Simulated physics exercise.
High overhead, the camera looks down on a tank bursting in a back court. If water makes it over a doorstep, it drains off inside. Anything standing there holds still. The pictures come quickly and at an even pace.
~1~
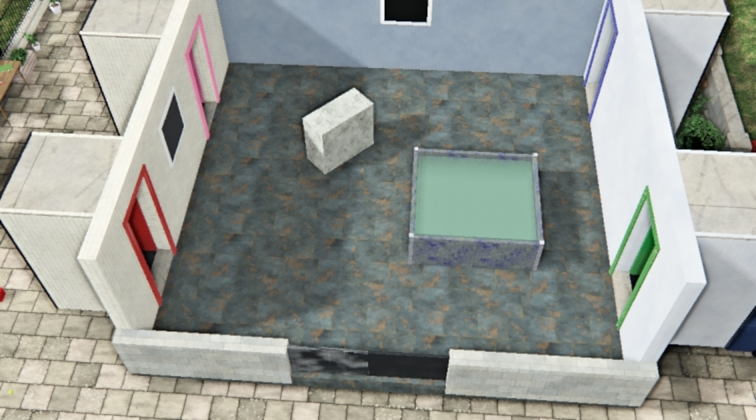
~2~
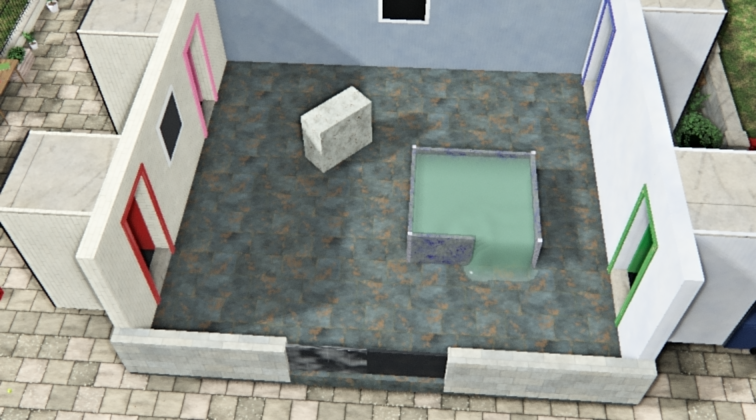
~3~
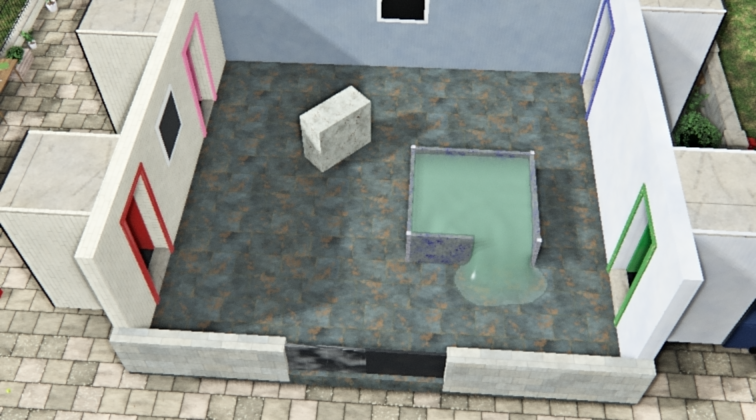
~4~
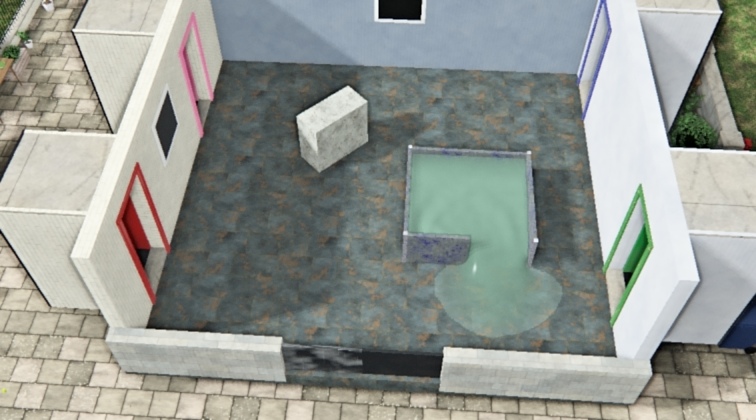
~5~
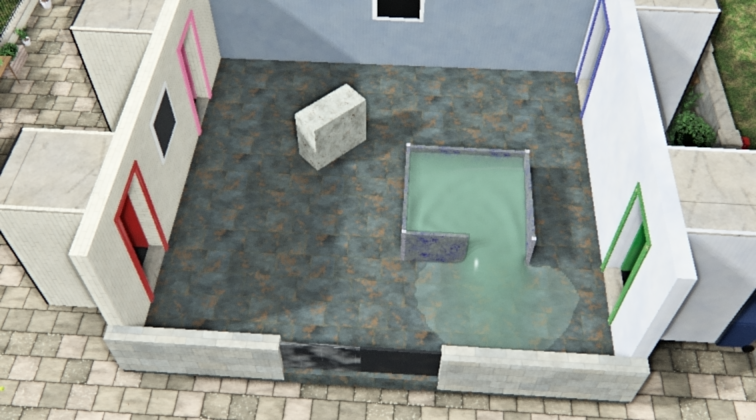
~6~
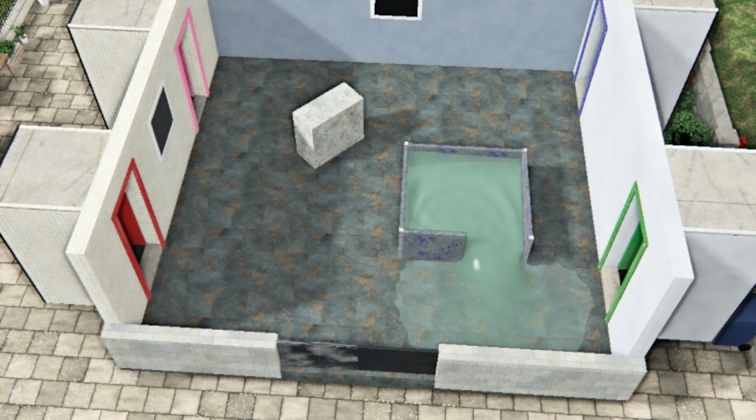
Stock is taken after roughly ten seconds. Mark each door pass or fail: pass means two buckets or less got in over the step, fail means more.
Pink door - pass, blue door - pass, red door - pass, green door - pass.
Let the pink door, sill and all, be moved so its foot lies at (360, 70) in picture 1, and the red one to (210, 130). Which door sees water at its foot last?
I'd say the pink one is reached last.
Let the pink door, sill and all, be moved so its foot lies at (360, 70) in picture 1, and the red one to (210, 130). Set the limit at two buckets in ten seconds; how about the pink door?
In that case the pink one stays unflooded.
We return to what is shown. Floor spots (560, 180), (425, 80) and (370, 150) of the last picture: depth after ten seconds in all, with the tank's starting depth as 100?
Readings in sequence: 6, 6, 4 percent.
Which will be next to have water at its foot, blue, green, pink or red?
My answer: The one in green.
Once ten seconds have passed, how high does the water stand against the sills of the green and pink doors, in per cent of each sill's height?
Around 40 in a hundred for the first and 120 in a hundred for the second.
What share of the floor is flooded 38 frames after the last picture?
That comes to about 65 per cent.
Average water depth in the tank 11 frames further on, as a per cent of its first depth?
Roughly 54 percent.
A moment on, water covers 15 % of the floor; the pink door not reached, the blue door not reached, the red door not reached, the green door wet at the sill, nothing in.
Next, water covers 20 % of the floor; the pink door not reached, the blue door not reached, the red door not reached, the green door wet at the sill, nothing in.
Then, water covers 40 % of the floor; the pink door not reached, the blue door not reached, the red door wet at the sill, nothing in, the green door under two buckets in.
Later, water covers 65 % of the floor; the pink door wet at the sill, nothing in, the blue door wet at the sill, nothing in, the red door wet at the sill, nothing in, the green door under two buckets in.
In the end, water covers 90 % of the floor; the pink door under two buckets in, the blue door wet at the sill, nothing in, the red door wet at the sill, nothing in, the green door under two buckets in.
